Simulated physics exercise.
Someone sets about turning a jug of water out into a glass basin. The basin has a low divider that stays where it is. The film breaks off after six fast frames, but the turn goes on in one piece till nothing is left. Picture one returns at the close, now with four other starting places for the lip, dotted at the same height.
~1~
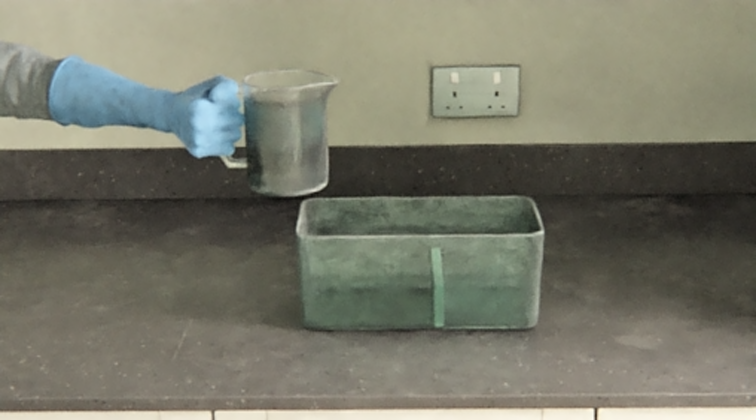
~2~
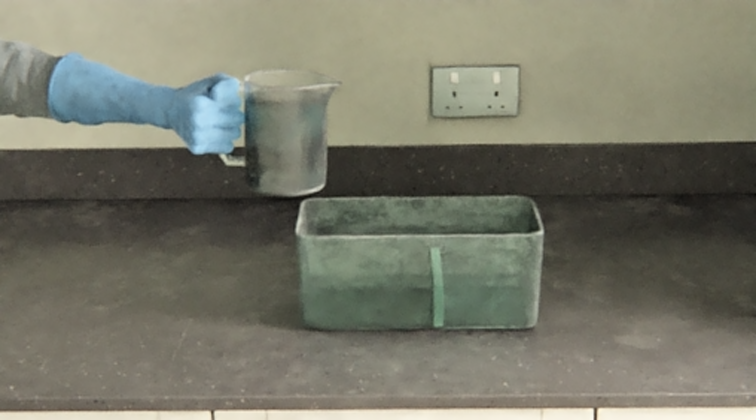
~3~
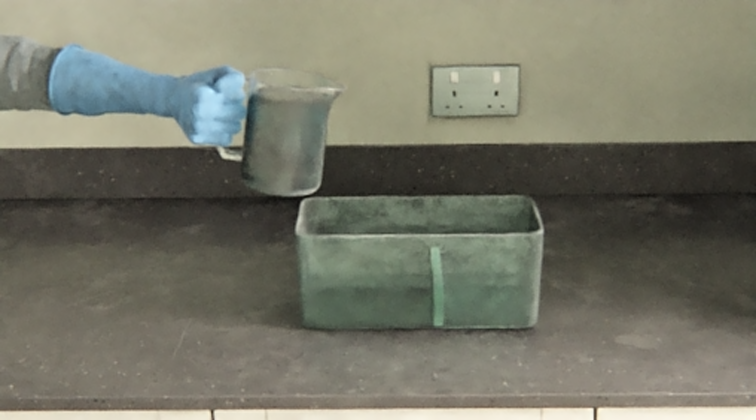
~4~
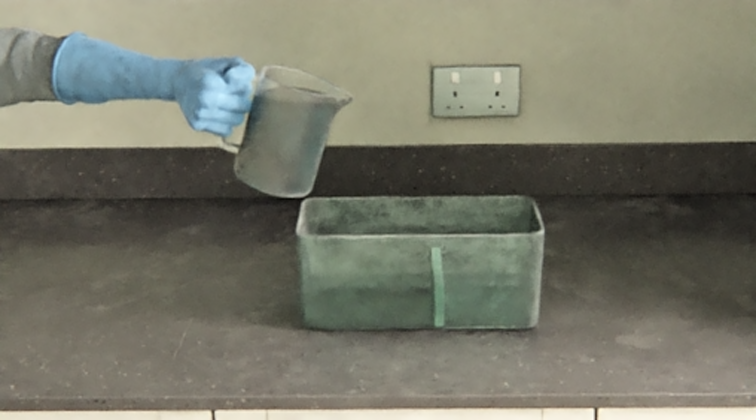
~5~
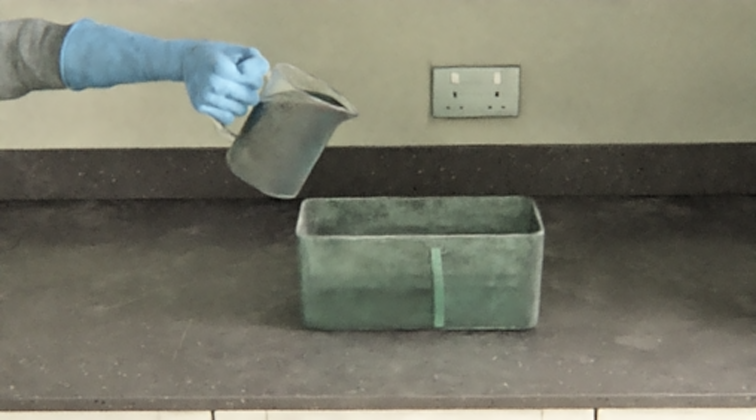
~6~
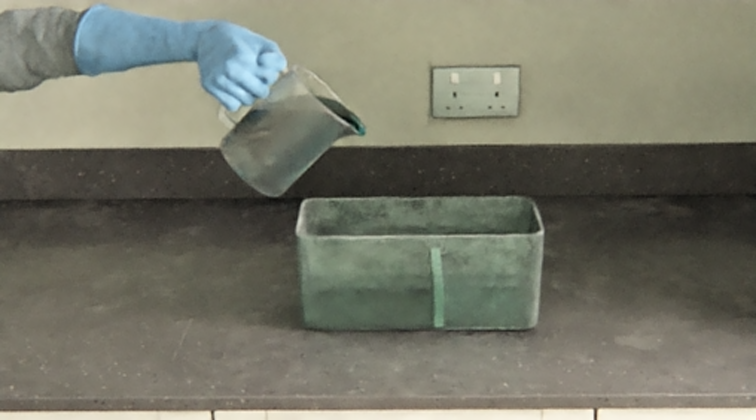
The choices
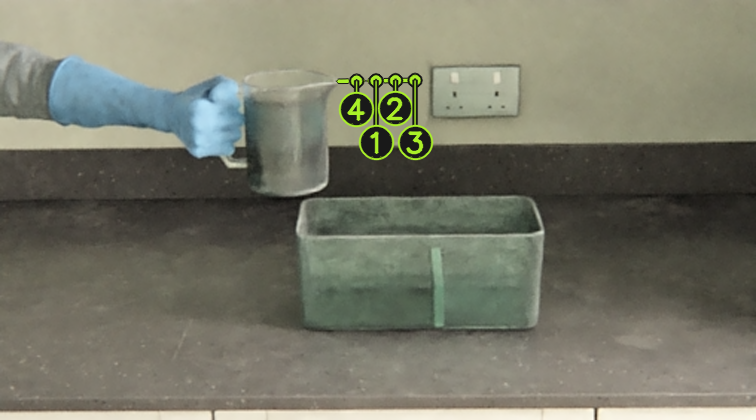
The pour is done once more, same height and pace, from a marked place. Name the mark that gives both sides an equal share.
The answer is spot 2.
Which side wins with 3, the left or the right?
The right side.
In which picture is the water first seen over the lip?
Picture 6.
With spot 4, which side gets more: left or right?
More ends on the left.
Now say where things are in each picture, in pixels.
Upright, lip at (338, 81); basin from (302, 327) to (538, 325); top of the wall at (437, 266); nothing has left yet.
Tipped about 2°, lip at (340, 83); nothing has left yet.
Tipped about 8°, lip at (345, 88); nothing has left yet.
Tipped about 18°, lip at (352, 99); nothing has left yet.
Tipped about 31°, lip at (358, 114); nothing has left yet.
Tipped about 45°, lip at (360, 133); water is over the lip, down to (360, 133).
On the marked copy, 1 at (376, 80); 2 at (395, 80); 3 at (415, 80); 4 at (356, 81).
With 1, about 78 % ends left of the wall and 17 % right of it; 5 % is lost outside.
With 2, about 49 % ends left of the wall and 49 % right of it.
With 3, about 18 % ends left of the wall and 80 % right of it.
With 4, about 92 % ends left of the wall and 5 % right of it; 3 % is lost outside.
